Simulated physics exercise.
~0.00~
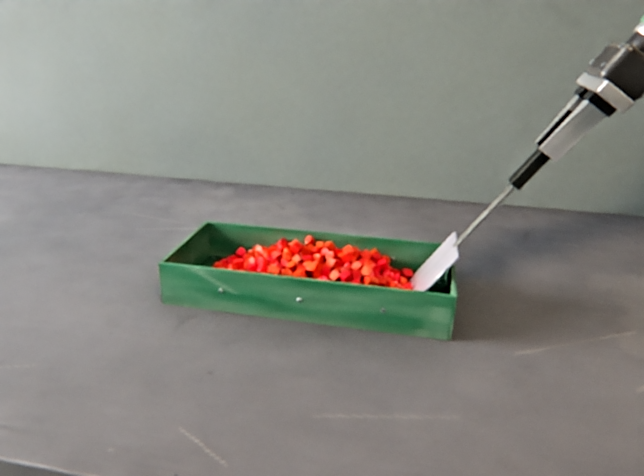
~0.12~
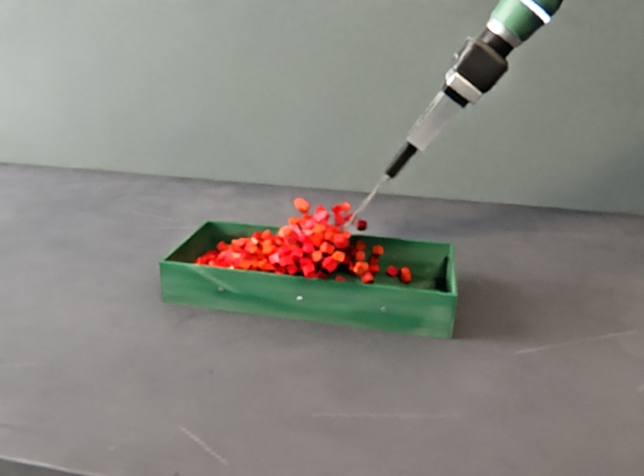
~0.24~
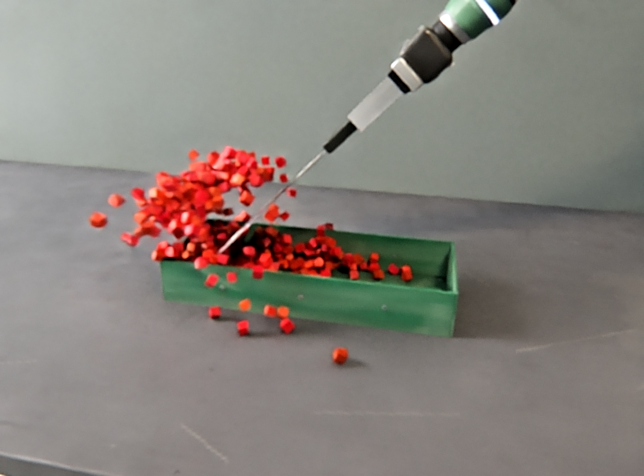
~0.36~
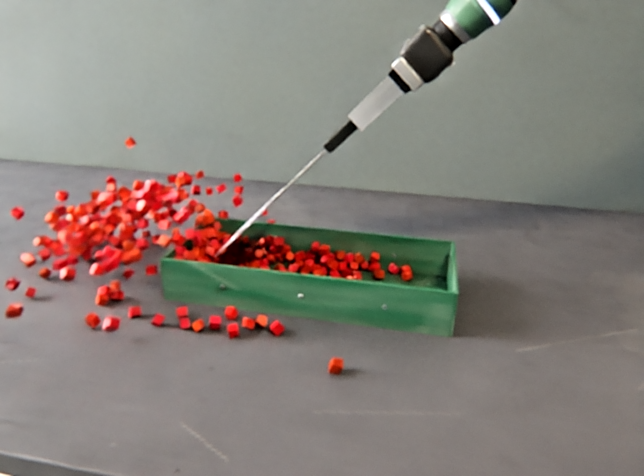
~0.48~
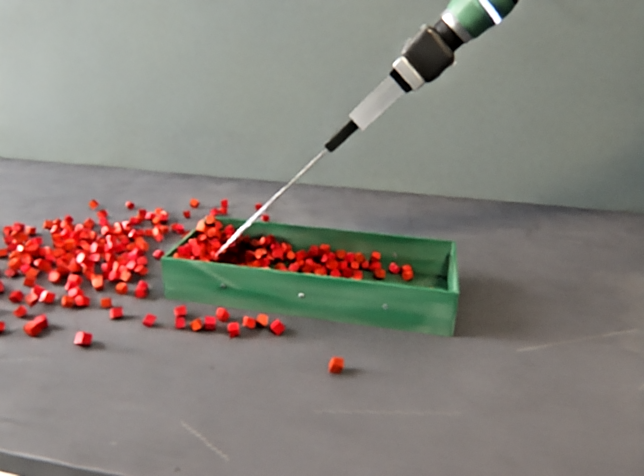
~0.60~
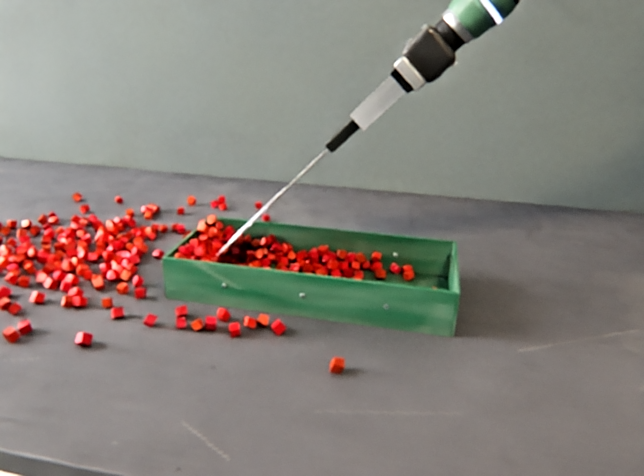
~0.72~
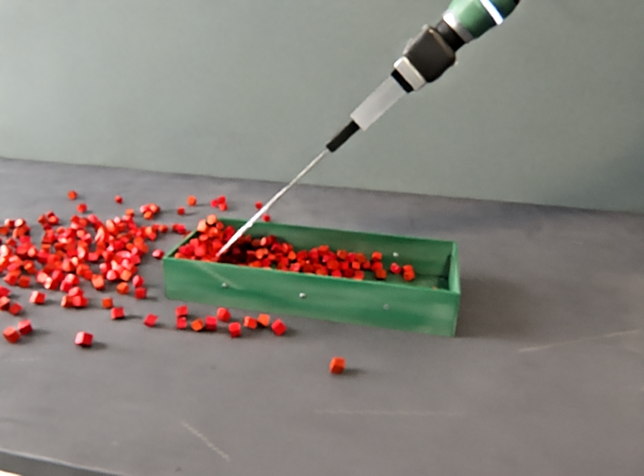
The clip opens on a green tray heaped with small red vegetable dice on a dark table, with a spatula held by a robot hand dipping into its right end. The spatula sweeps left through the heap, pushing the dice into a rising mound. As it nears the left end, a thick cluster flies up and over the edge, while a few pieces drop in front. The spatula stops there, and the airborne dice scatter leftward onto the table. Finally, many dice lie spread to the left, others remain in the tray, and the spatula rests still among them.
